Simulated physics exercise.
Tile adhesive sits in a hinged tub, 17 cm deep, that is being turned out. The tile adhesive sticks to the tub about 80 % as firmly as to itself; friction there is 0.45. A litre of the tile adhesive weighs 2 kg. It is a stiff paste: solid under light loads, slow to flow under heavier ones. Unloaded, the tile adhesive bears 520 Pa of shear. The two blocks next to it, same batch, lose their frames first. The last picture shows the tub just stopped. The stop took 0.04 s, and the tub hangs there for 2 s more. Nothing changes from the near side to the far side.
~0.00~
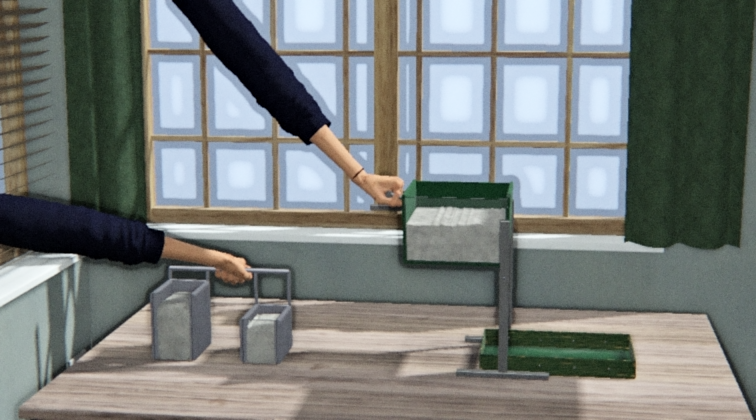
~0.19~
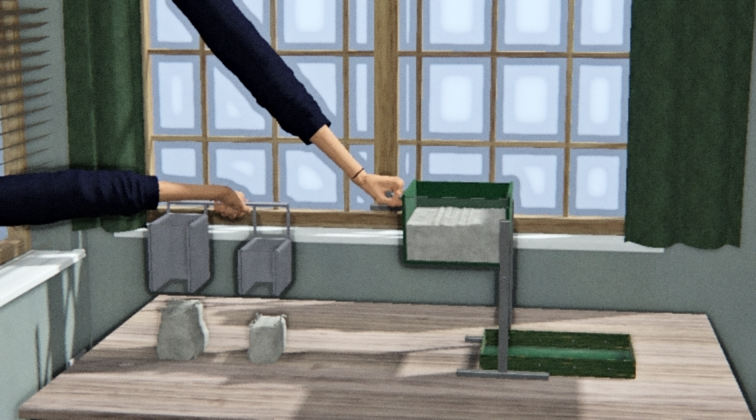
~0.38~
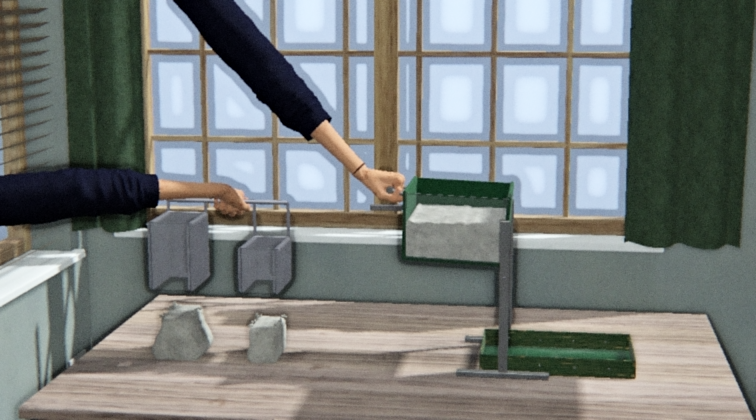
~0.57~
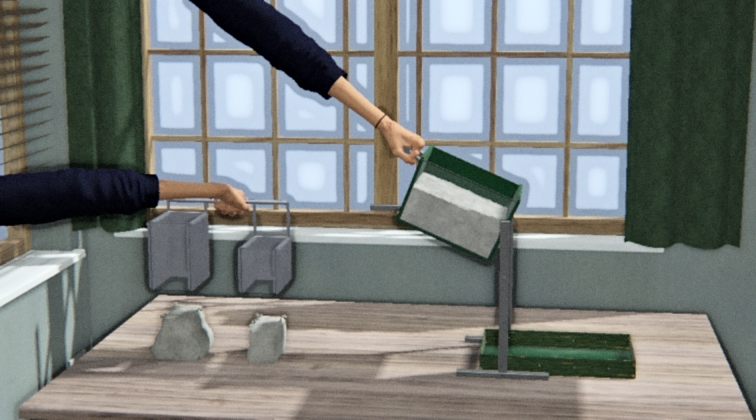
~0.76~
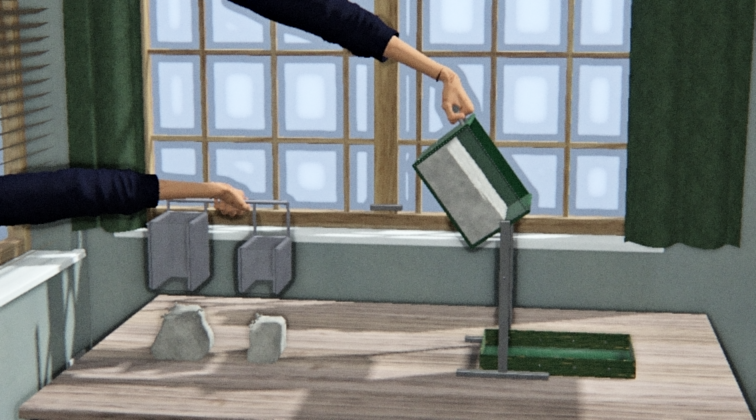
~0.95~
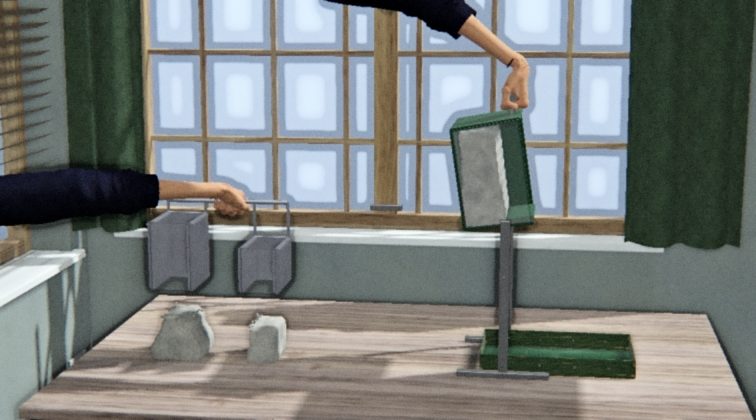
The footage shows a hand lifting two grey moulds off two pale blocks, which slump slightly, before another hand tilts a green tub rightward until it is nearly on its side, the grey paste still inside.
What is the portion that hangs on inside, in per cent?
About 61 %.
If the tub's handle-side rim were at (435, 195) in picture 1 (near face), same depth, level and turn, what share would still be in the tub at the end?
It would be near 100 %.
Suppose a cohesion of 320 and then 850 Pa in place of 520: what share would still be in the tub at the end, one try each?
In turn about 55 %, 50 %.
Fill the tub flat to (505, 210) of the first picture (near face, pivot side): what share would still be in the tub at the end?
Then about 50 %.
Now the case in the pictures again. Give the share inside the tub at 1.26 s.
Near 70 %.
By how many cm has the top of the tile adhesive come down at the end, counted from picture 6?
About 14 cm.
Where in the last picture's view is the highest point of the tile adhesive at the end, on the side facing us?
At about (483, 187).
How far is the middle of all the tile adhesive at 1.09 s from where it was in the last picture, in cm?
Roughly 5 cm.
After 1.09 s, the tub is at 82 degrees and holds 100 %.
After 1.26 s, the tub is at 82 degrees and holds 71 %.
After 1.43 s, the tub is at 82 degrees and holds 61 %.
After 1.60 s, the tub is at 82 degrees and holds 61 %.
After 2.95 s, at the end, the tub is at 82 degrees and holds 61 %.
